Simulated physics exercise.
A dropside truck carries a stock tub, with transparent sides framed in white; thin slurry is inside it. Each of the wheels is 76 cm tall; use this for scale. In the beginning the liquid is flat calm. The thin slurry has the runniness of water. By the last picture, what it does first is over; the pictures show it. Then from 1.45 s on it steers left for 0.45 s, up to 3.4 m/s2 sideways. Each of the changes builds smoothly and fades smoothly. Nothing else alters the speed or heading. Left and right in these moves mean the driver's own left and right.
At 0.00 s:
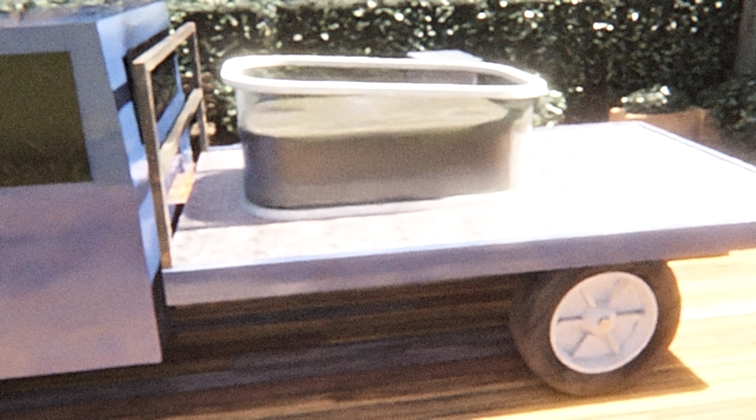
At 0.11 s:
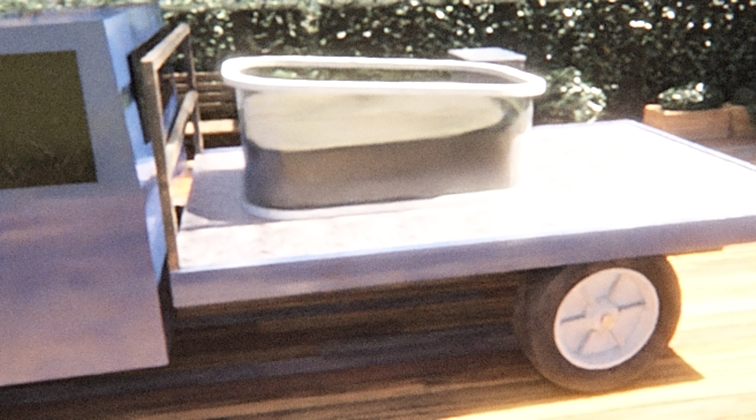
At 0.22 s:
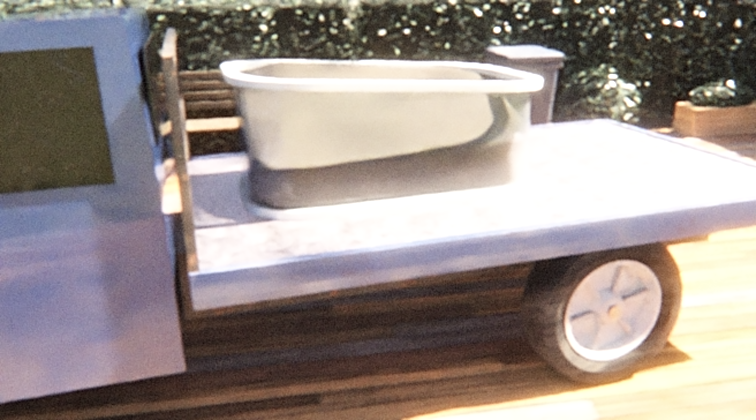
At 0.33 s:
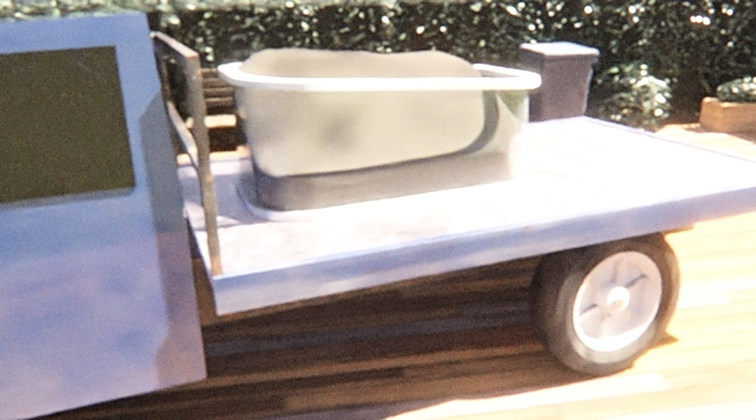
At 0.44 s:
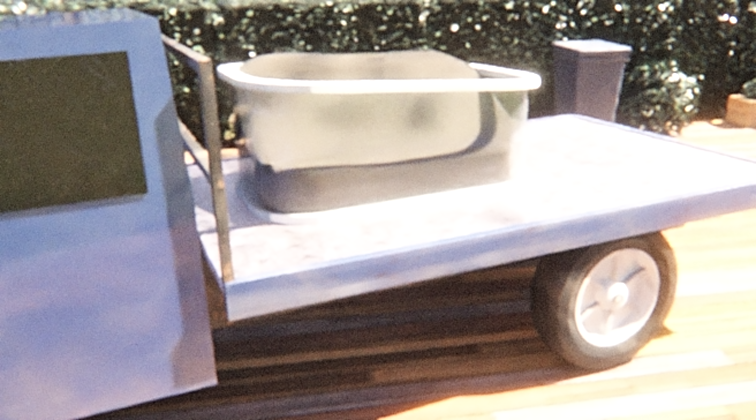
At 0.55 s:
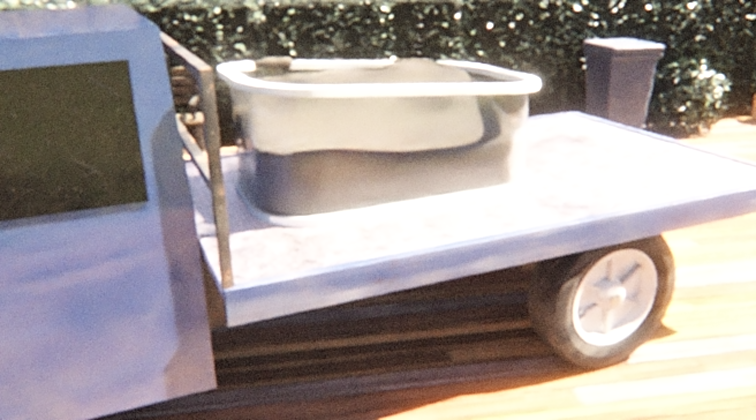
The video shows a flatbed truck rolling left and turning past a hedge, carrying a clear, white-rimmed tub of murky liquid. The initially level liquid tilts steeply, climbing toward the far side, then eases partway back.
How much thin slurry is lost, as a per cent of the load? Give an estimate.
11 %.
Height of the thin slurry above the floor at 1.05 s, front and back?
Close to 36 cm at the front end and 32 cm at the back end.
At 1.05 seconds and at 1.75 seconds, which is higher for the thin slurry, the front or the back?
Heap position: Fore end, then aft end.
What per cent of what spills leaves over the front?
Share: Near 0%.
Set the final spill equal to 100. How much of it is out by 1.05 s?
10 %.
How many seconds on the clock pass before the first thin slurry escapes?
That happens at some 0.8 s.
After 1.05 s the surface is 36 cm up at the front and 32 cm at the back; 1 per cent is out, over the far side.
After 1.75 s the surface is 31 cm up at the front and 35 cm at the back; 1 per cent is out, over the far side.
After 2.45 s the surface is 33 cm up at the front and 30 cm at the back; 8 per cent is out, over the far side.
After 4.89 s 11 per cent is out, mostly over the far side, some over the near side, 42 of 391 litres.
